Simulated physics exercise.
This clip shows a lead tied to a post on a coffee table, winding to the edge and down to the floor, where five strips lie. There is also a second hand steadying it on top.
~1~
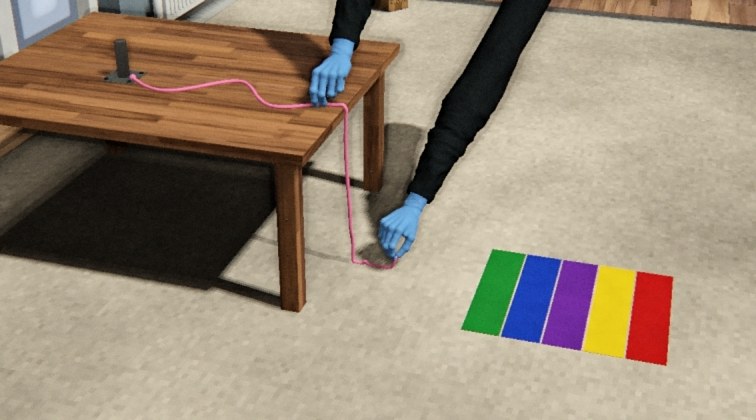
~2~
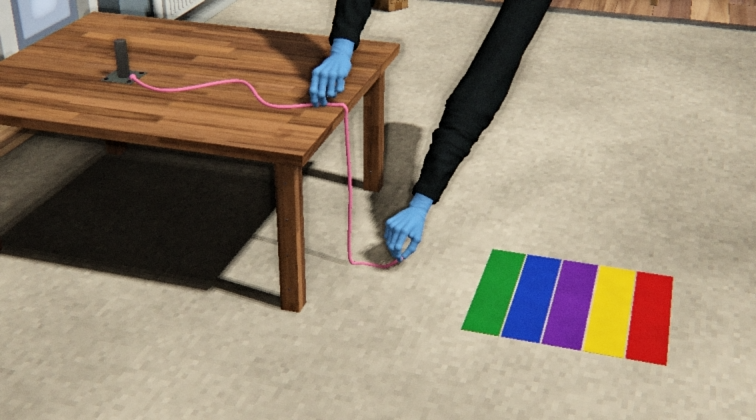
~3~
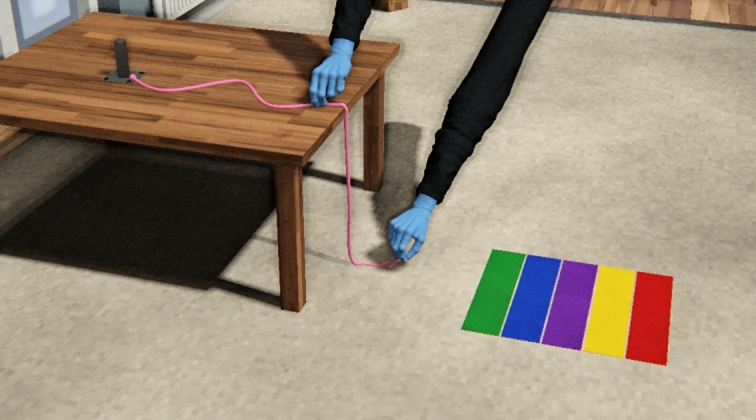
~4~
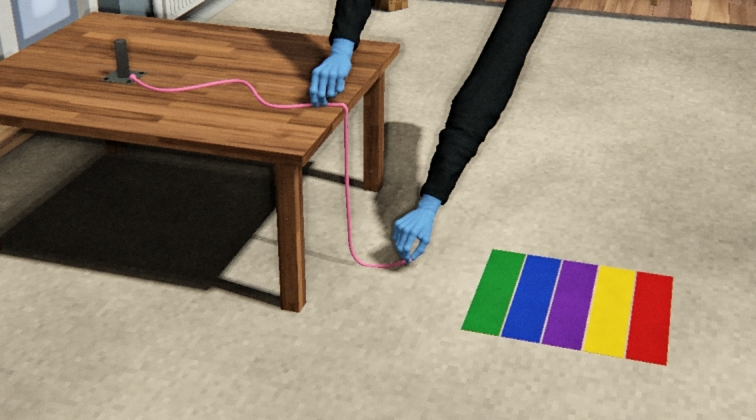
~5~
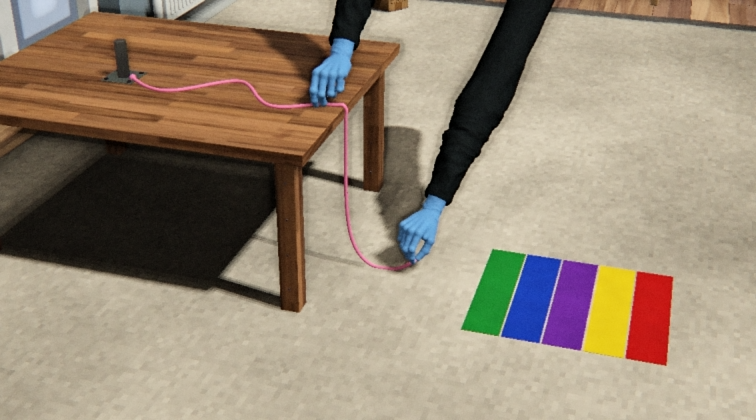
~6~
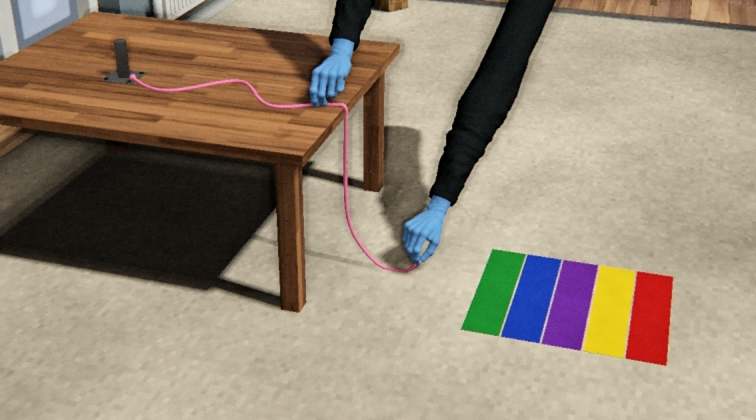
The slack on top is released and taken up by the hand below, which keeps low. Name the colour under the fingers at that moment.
Purple.
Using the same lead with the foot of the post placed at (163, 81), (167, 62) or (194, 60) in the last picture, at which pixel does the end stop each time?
Roughly (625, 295), (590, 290) and (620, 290).
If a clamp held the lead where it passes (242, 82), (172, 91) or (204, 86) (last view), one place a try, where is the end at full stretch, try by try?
Roughly (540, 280), (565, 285) and (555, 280), in that order.
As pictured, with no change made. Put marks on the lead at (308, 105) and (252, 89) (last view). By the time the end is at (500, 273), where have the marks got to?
You'll find one close to (348, 122) and the other close to (277, 95).
Early on, end near (500, 273); over green.
Midway, end near (546, 281); over blue.
At the end of the slack, end near (573, 285); over purple. It gets as far as the purple strip.
